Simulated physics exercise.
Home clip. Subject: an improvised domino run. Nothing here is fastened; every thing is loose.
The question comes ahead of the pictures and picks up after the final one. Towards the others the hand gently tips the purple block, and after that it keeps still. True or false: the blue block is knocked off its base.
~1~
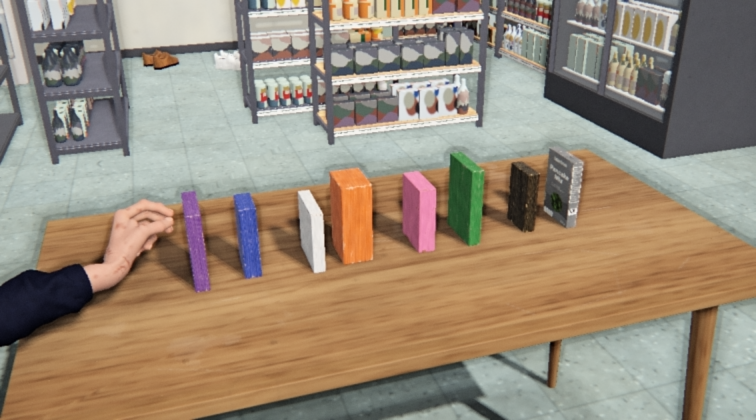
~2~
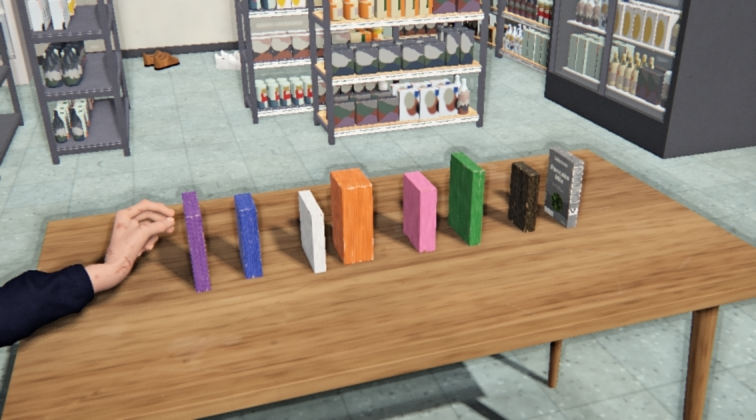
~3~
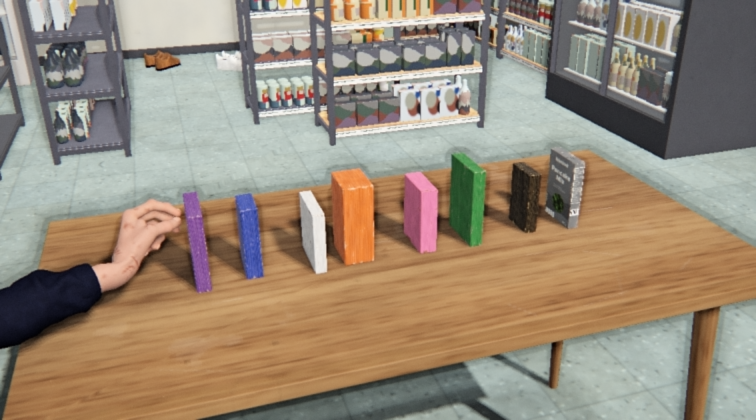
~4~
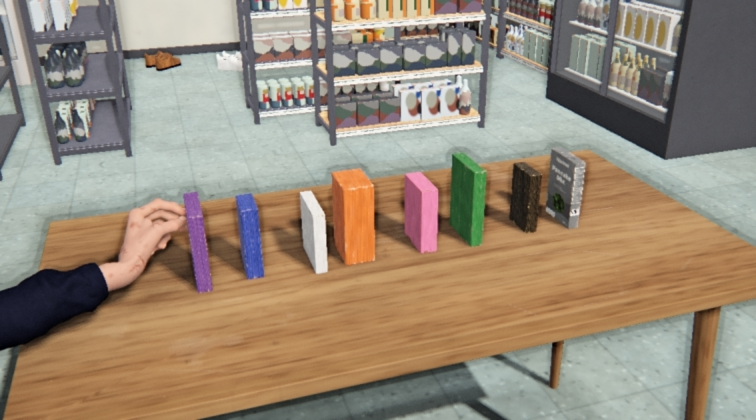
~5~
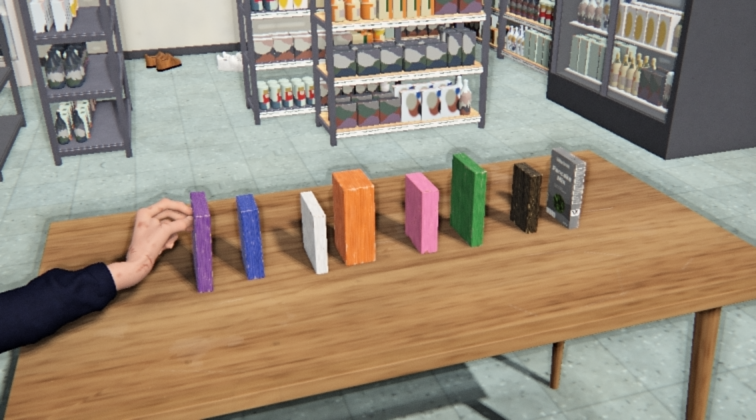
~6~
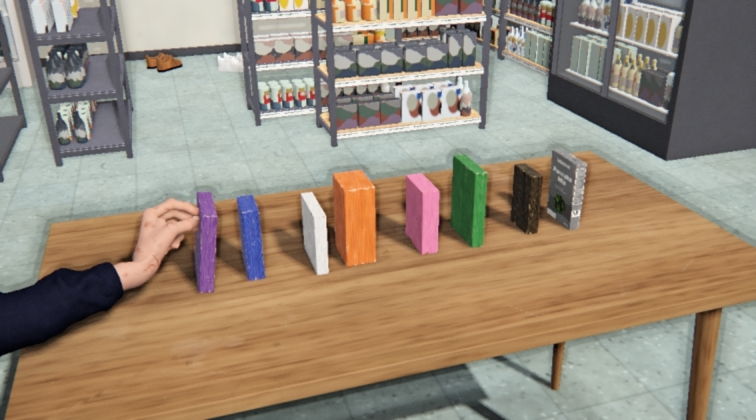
True.
Then, 1.00 s later than the last frame, purple block 70° over; blue block on its side near (294, 249); orange block tilted by 70°; pink block tilted by 56°.
Then, 1.50 s later than the last frame, purple block 71° over; blue block on its side near (295, 250); green block on its side; orange block tilted by 75°.
When it is over, lying over on the table, pink block, orange block, green block, white board, blue block and black board. End places, in pixels of the last picture, blue block near (295, 252).
